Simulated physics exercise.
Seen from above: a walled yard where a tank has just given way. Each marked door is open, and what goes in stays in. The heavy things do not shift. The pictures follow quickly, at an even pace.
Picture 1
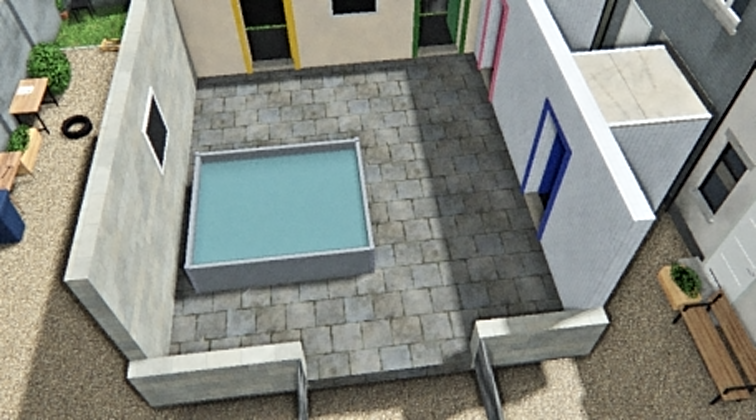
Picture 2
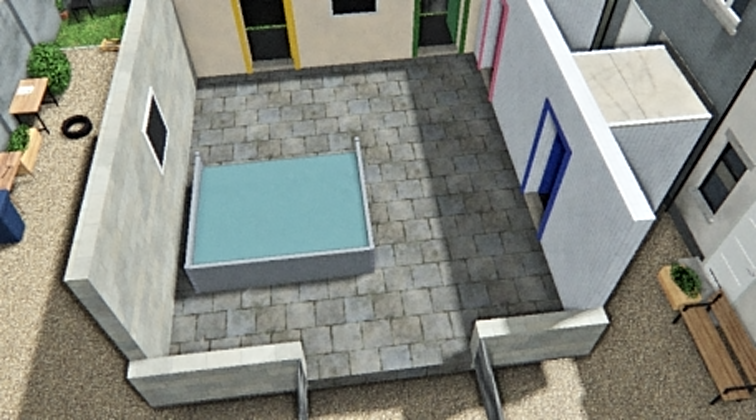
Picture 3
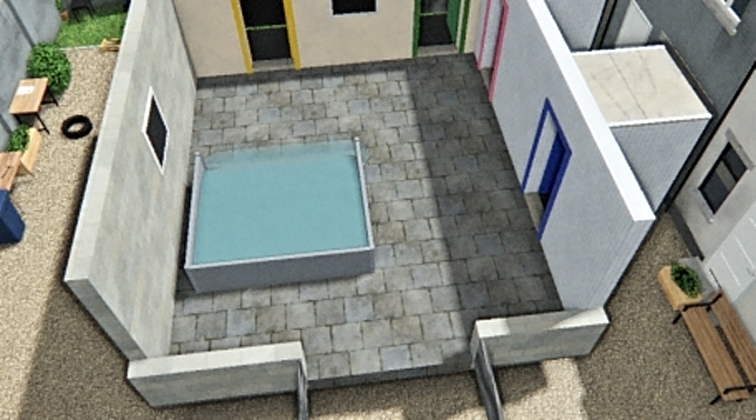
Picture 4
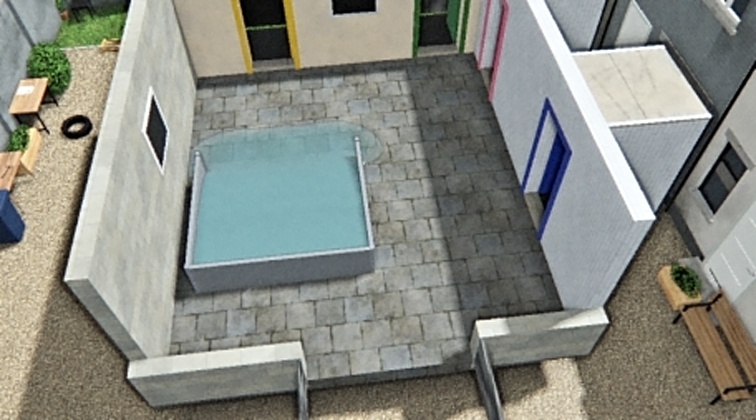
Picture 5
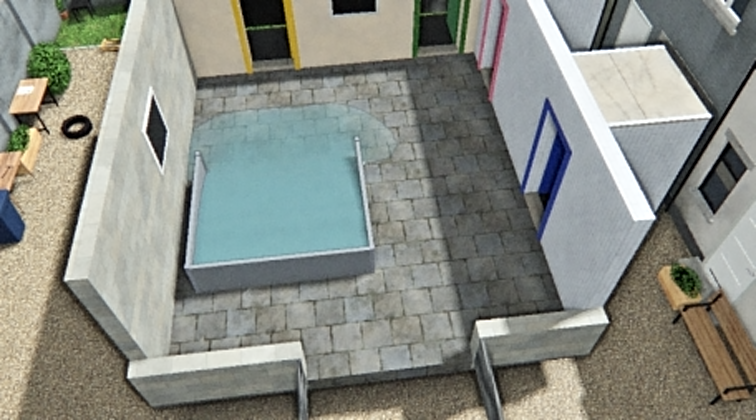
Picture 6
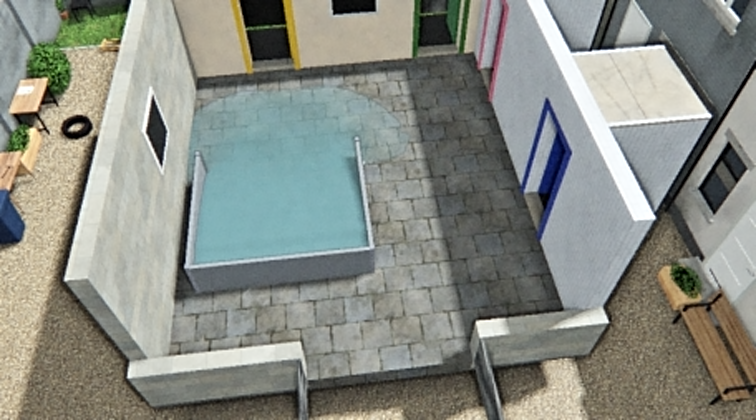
In the video, seen from above, a rectangular tank of water stands in a paved, walled yard; its far side opens, and a shallow sheet of water spreads across the paving toward the yellow-framed door in a widening curve.
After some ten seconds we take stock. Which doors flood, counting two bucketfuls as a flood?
The green door floods; the yellow door floods; the pink door floods; the blue door holds within the limit.
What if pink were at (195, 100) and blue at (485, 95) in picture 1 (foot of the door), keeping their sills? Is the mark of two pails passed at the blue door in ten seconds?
My reading: The blue one floods.
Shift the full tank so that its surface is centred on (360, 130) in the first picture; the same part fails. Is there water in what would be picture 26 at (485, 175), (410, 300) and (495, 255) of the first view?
One after the other: Under water, free of water, free of water.
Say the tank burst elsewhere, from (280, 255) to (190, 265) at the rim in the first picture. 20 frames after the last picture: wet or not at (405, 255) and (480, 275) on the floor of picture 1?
In turn: Awash, wet.
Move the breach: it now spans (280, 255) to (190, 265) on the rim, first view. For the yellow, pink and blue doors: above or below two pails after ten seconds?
My reading: Yellow stays under, pink lets less in, blue is over.
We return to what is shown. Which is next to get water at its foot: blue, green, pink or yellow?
I say the yellow-painted one.
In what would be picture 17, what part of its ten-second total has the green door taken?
Roughly 0 per cent.
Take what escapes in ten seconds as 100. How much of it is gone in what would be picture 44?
About 75 per cent.
A moment on, water covers 35 % of the floor; the green door not reached, the yellow door over two buckets in, the pink door not reached, the blue door not reached.
Next, water covers 40 % of the floor; the green door wet at the sill, nothing in, the yellow door far over two buckets in, the pink door not reached, the blue door not reached.
Then, water covers 45 % of the floor; the green door under two buckets in, the yellow door far over two buckets in, the pink door under two buckets in, the blue door not reached.
Later, water covers 75 % of the floor; the green door over two buckets in, the yellow door far over two buckets in, the pink door far over two buckets in, the blue door wet at the sill, nothing in.
In the end, water covers 95 % of the floor; the green door over two buckets in, the yellow door far over two buckets in, the pink door far over two buckets in, the blue door under two buckets in.
